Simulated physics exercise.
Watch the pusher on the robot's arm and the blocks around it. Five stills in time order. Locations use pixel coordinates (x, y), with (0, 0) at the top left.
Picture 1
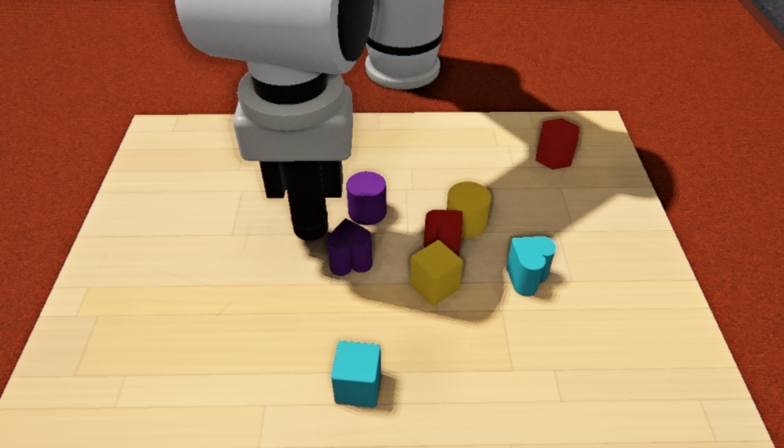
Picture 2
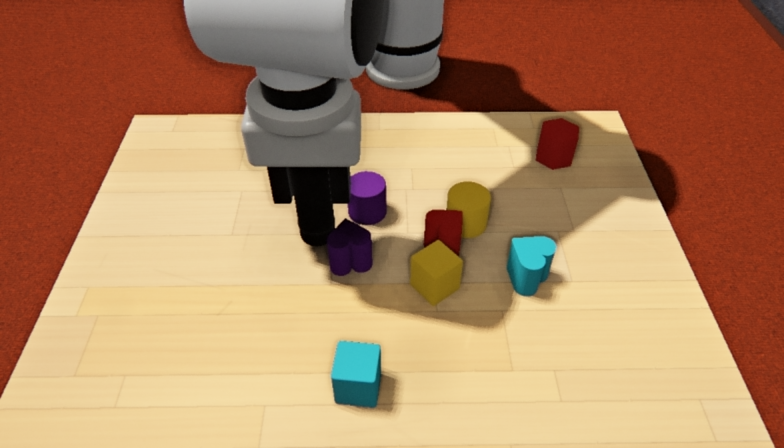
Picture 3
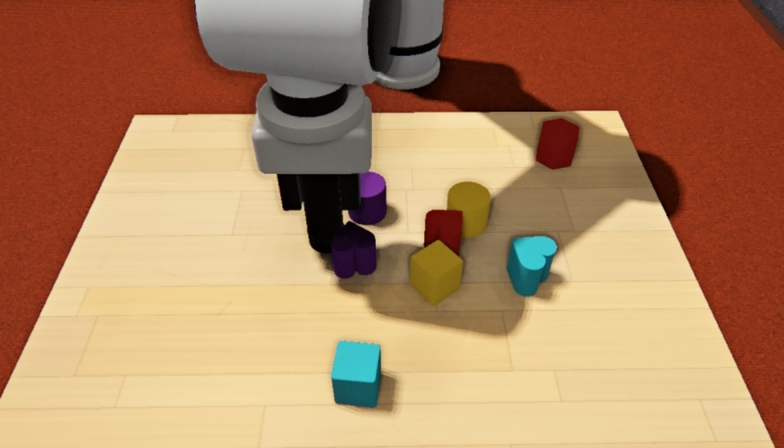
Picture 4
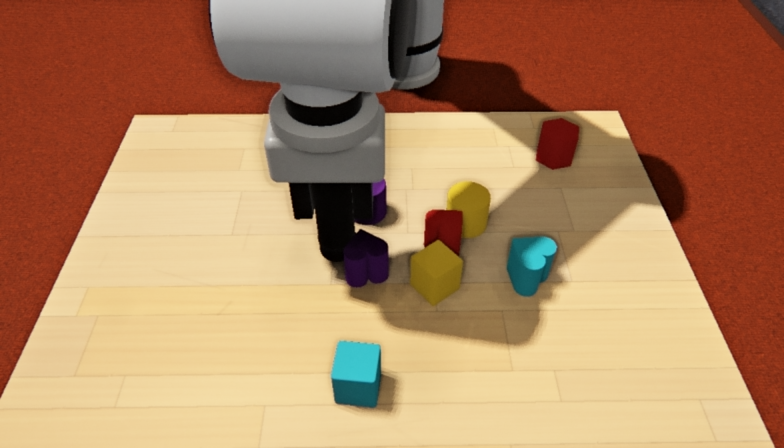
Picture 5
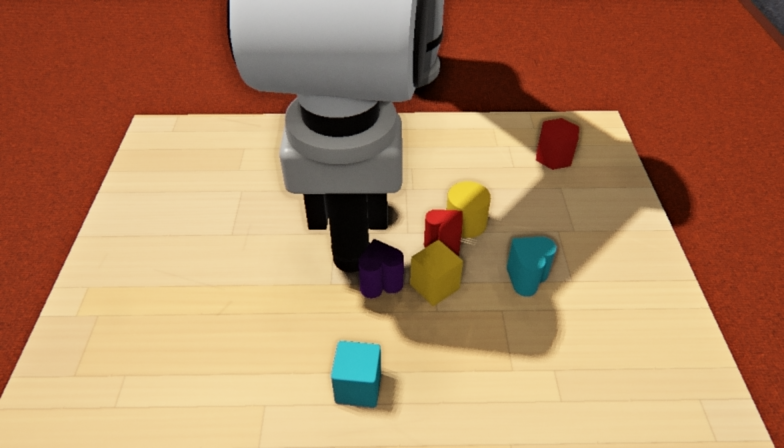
To begin with, the robot arm's black pusher stands just left of a dark purple heart block, among yellow, red, turquoise and purple blocks on a wooden board. The arm then moves a short way right and toward the viewer, nudging the heart slightly closer to the yellow square block.
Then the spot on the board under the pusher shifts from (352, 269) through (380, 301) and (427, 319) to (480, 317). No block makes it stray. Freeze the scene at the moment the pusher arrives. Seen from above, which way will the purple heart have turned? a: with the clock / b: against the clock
a (with the clock)
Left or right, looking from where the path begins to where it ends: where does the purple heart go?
Its sideways move is to the right.
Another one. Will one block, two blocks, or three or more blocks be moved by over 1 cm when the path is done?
Only one block.
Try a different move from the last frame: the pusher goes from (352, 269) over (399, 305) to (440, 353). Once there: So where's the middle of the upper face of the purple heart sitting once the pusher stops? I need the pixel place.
Expect it around (484, 331).
What follows on the original path. One third of the way, pusher (380, 292); purple heart (416, 285).
Two thirds of the way, pusher (428, 310); purple heart (466, 306).
At the end, pusher (481, 308); purple heart (510, 316), turned 35° clockwise; yellow square piece (442, 257), turned 20° anticlockwise; turquoise heart unmoved.
